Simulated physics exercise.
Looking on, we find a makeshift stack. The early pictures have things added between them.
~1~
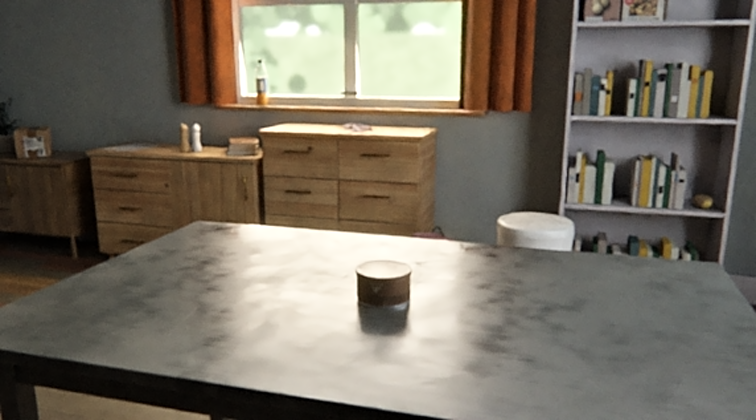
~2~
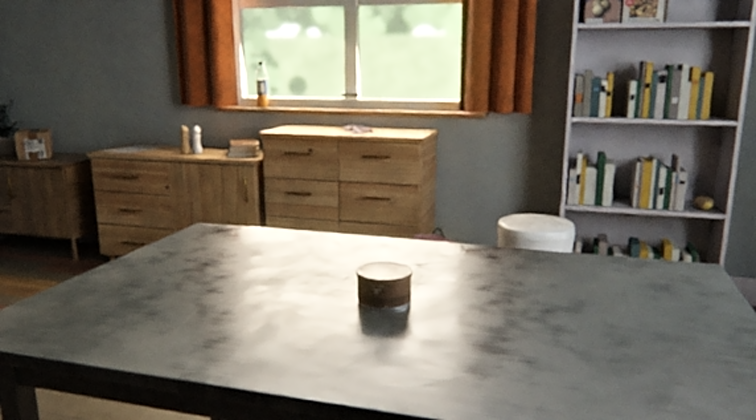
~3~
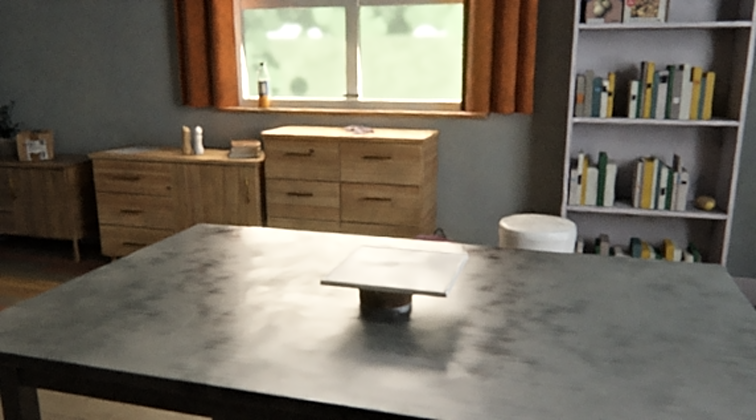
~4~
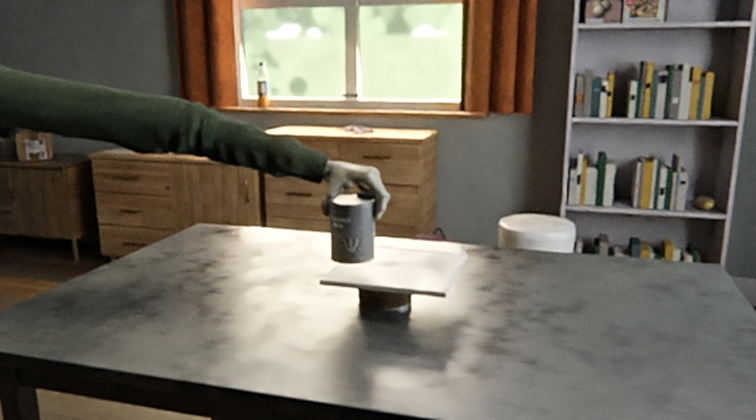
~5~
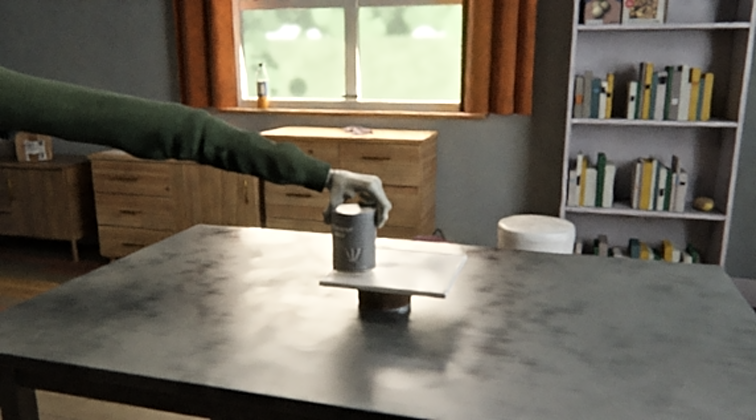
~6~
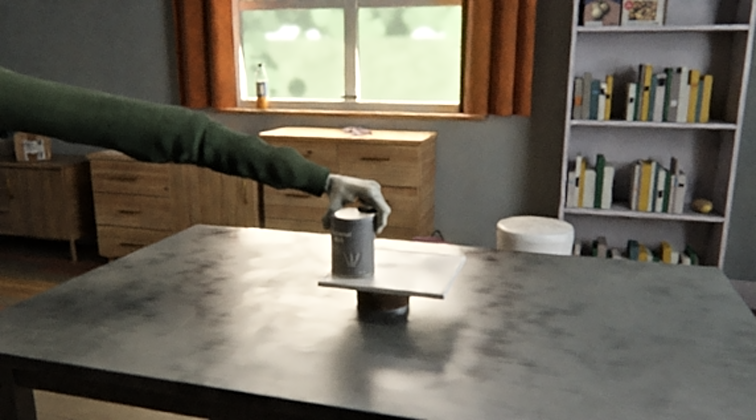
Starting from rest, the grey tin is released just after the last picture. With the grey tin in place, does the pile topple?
Sure enough, it lasts just fine.
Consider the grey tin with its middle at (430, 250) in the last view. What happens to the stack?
Well, it crumbles then.
Then, 0.20 s after the last picture, nothing has stirred.
Then, 0.40 s after the last picture, grey tin resting near (353, 243).
At rest, all 3 in place. Seen from the same camera at the end, grey tin near (353, 243). The stack stays up.
